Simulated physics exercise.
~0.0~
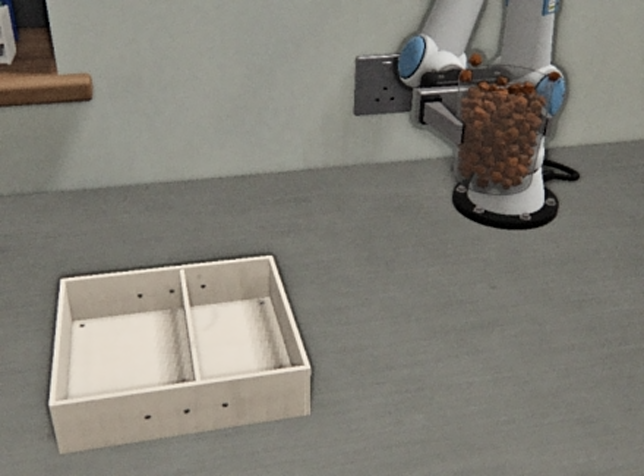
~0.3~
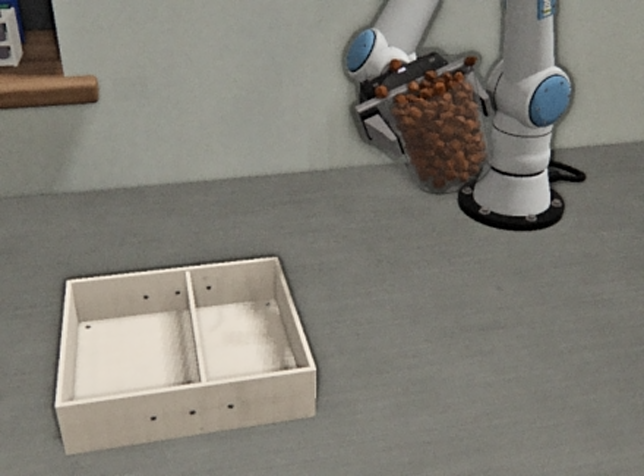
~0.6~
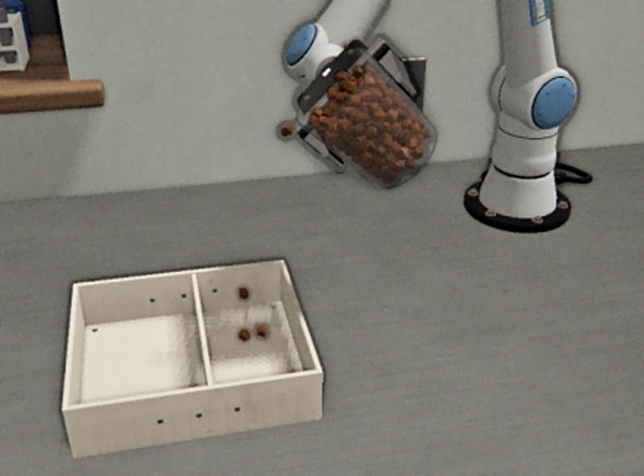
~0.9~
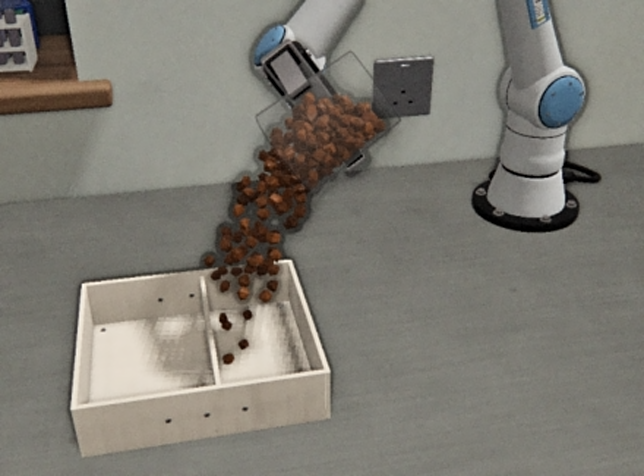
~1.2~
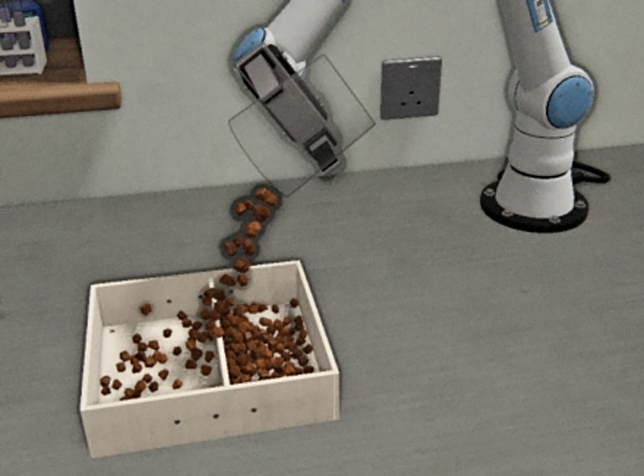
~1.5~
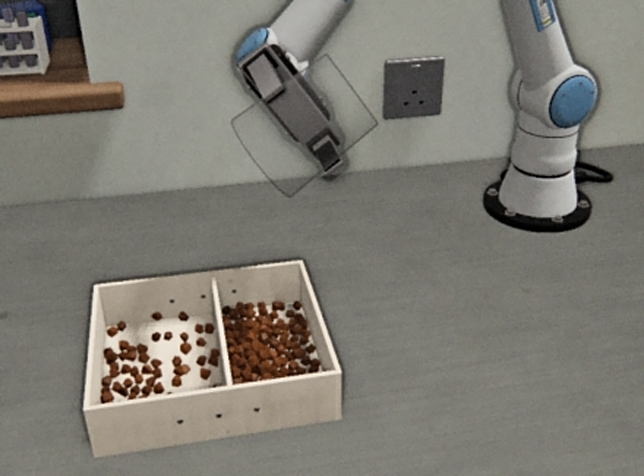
The video shows a robot arm carrying a clear cup of brown pellets leftward and tipping it over a pale, divided wooden box. The pellets pour out, filling the right compartment more densely while a smaller share scatters across the left, and the emptied cup stays tilted above.
